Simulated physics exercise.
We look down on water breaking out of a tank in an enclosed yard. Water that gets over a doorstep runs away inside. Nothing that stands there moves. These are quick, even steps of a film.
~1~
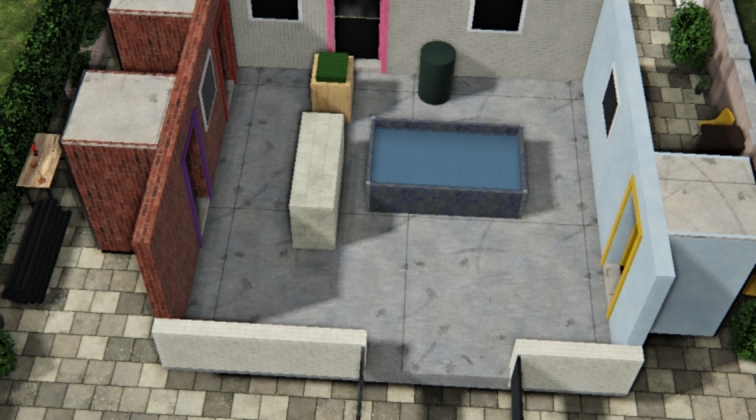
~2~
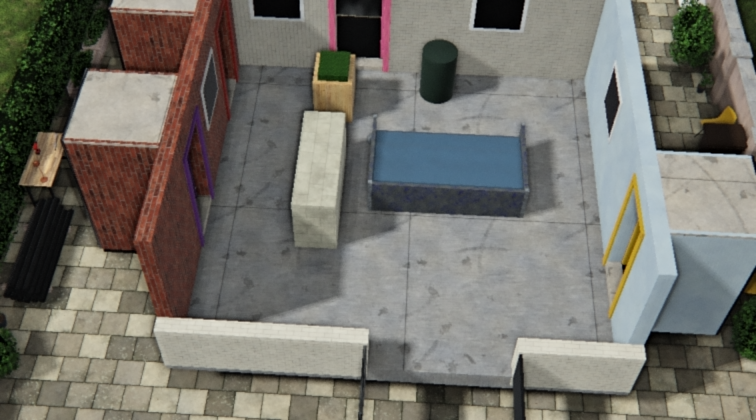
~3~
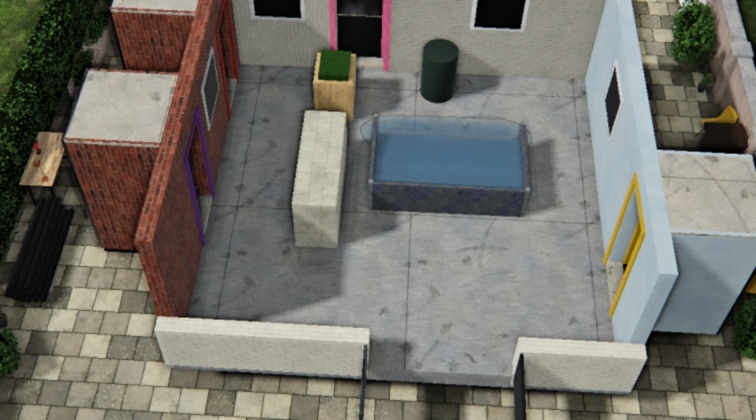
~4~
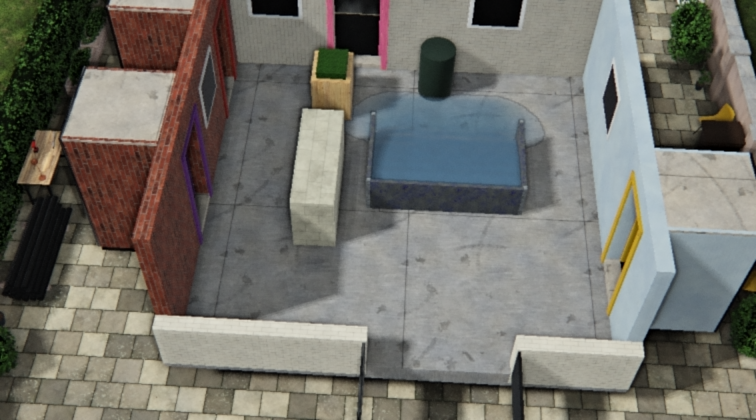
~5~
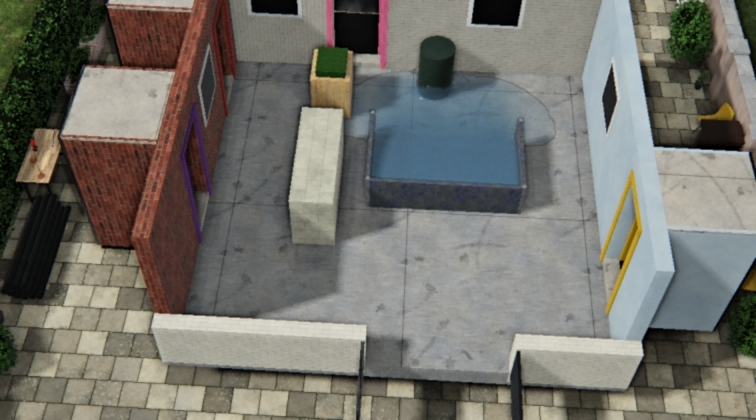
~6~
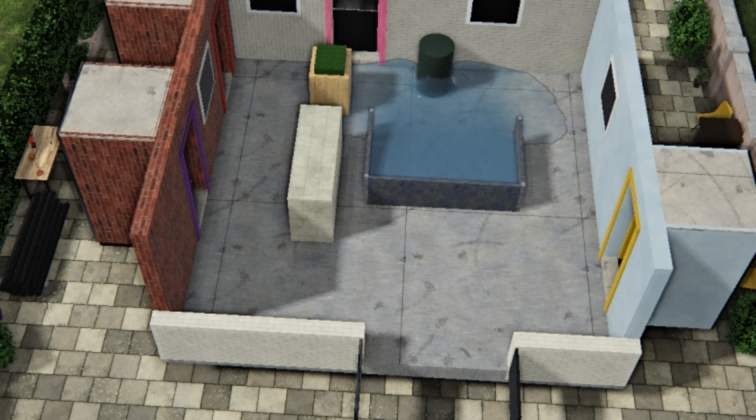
Water pours out the far side of a tank and spreads around a dark green cylinder.
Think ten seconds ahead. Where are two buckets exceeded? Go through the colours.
The yellow door stays under that; the red door takes more than that; the pink door takes more than that; the purple door stays under that.
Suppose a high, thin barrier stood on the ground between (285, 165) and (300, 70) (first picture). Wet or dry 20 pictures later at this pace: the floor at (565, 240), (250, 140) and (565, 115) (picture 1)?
One after the other: Under water, dry, covered.
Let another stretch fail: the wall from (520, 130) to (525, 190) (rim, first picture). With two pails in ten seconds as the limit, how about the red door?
In short: Red lets less in.
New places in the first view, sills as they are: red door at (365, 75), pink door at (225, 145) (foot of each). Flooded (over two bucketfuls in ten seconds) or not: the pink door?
One by one: Pink is under.
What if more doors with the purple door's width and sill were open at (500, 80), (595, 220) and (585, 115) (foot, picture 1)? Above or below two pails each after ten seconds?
One after the other: Passes that mark, holds, floods.
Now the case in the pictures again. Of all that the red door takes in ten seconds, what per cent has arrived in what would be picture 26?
Close to 60 %.
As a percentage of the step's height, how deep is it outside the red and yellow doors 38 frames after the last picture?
Near 120 and 20 in a hundred.
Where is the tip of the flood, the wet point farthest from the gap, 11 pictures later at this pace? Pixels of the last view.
Around (236, 62).
A moment on, water covers 20 % of the floor; the yellow door not reached, the red door not reached, the pink door over two buckets in, the purple door not reached.
Next, water covers 30 % of the floor; the yellow door not reached, the red door wet at the sill, nothing in, the pink door far over two buckets in, the purple door not reached.
Then, water covers 50 % of the floor; the yellow door wet at the sill, nothing in, the red door over two buckets in, the pink door far over two buckets in, the purple door not reached.
Later, water covers 75 % of the floor; the yellow door wet at the sill, nothing in, the red door over two buckets in, the pink door far over two buckets in, the purple door wet at the sill, nothing in.
In the end, water covers 90 % of the floor; the yellow door wet at the sill, nothing in, the red door over two buckets in, the pink door far over two buckets in, the purple door wet at the sill, nothing in.
